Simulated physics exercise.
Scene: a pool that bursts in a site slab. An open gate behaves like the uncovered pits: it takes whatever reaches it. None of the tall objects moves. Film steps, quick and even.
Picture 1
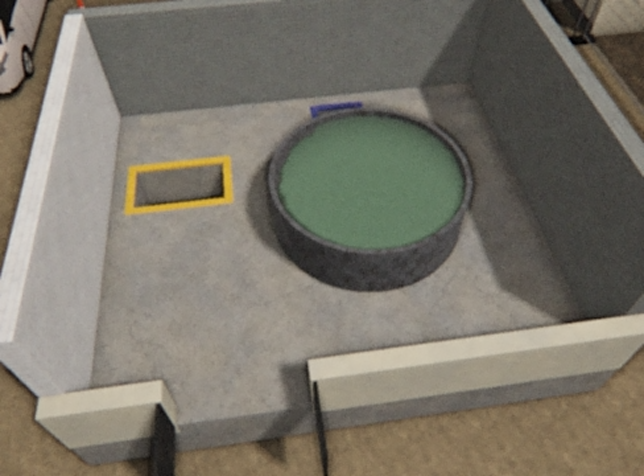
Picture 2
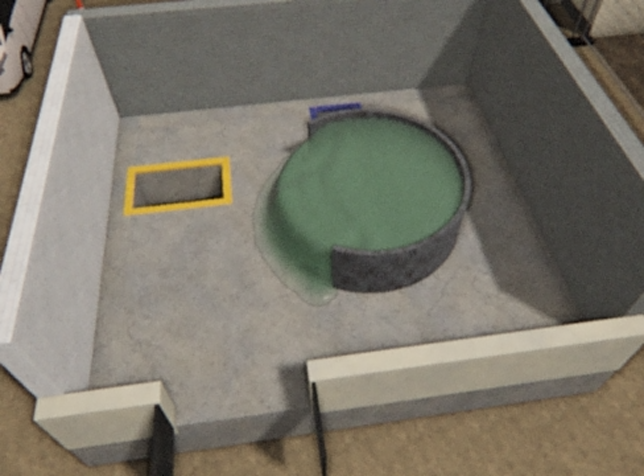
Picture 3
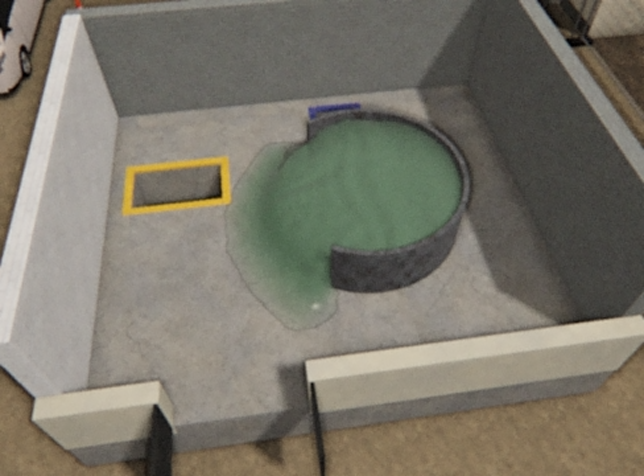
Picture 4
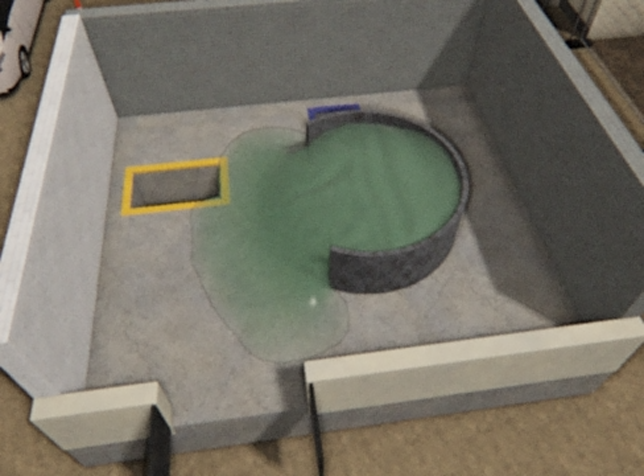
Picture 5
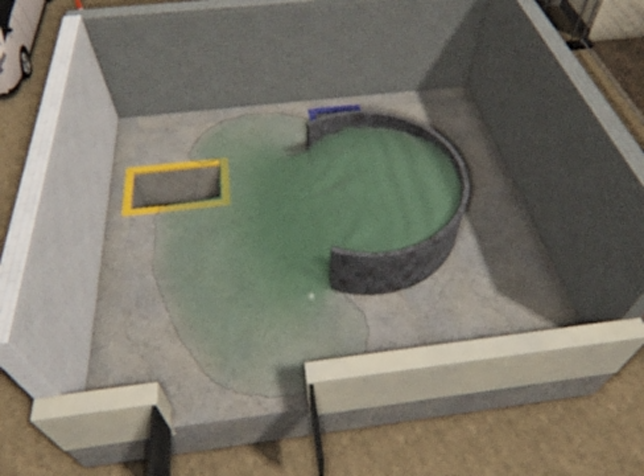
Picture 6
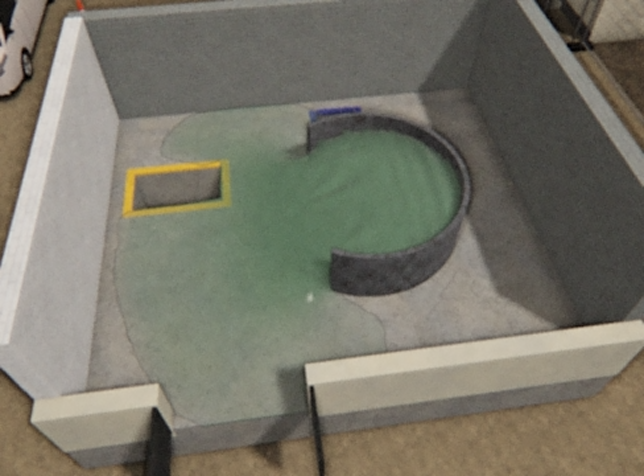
A round pool of green water sat in a walled concrete yard until its left side opened, and the water poured out, spreading across the floor around the yellow-edged pit and toward the front gap.
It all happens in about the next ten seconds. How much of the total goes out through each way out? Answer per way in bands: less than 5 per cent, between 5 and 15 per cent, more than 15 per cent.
Going out through each: The gate, more than 15 per cent; the yellow pit, more than 15 per cent; the blue pit, less than 5 per cent.
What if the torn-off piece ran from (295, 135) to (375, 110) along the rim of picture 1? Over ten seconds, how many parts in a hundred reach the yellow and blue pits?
In percent: Yellow 25, blue 40.
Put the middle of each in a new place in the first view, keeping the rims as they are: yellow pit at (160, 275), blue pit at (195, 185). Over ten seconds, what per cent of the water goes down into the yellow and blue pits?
Of the total, the yellow pit holds 45 per cent and the blue pit 20 per cent.
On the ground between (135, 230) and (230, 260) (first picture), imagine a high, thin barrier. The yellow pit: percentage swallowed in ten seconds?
Roughly 60 per cent ends up in the yellow pit.
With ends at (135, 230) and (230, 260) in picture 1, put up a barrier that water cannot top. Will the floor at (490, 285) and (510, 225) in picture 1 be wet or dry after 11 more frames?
Result, in the order given: Unsoaked / unsoaked.
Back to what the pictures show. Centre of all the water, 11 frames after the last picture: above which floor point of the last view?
The water's middle lies around (247, 240).
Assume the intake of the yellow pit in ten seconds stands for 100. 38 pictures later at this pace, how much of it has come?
My estimate is close to 85 per cent.
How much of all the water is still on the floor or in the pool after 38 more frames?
42 in a hundred.
A moment on, water covers 55 % of the floor; the gate 2 %, the yellow pit 8 %, the blue pit 0 %.
Next, water covers 55 % of the floor; the gate 4 %, the yellow pit 16 %, the blue pit 0 %.
Then, water covers 60 % of the floor; the gate 8 %, the yellow pit 29 %, the blue pit 0 %.
Later, water covers 80 % of the floor; the gate 14 %, the yellow pit 44 %, the blue pit 1 %.
In the end, water covers 95 % of the floor; the gate 17 %, the yellow pit 52 %, the blue pit 2 %.
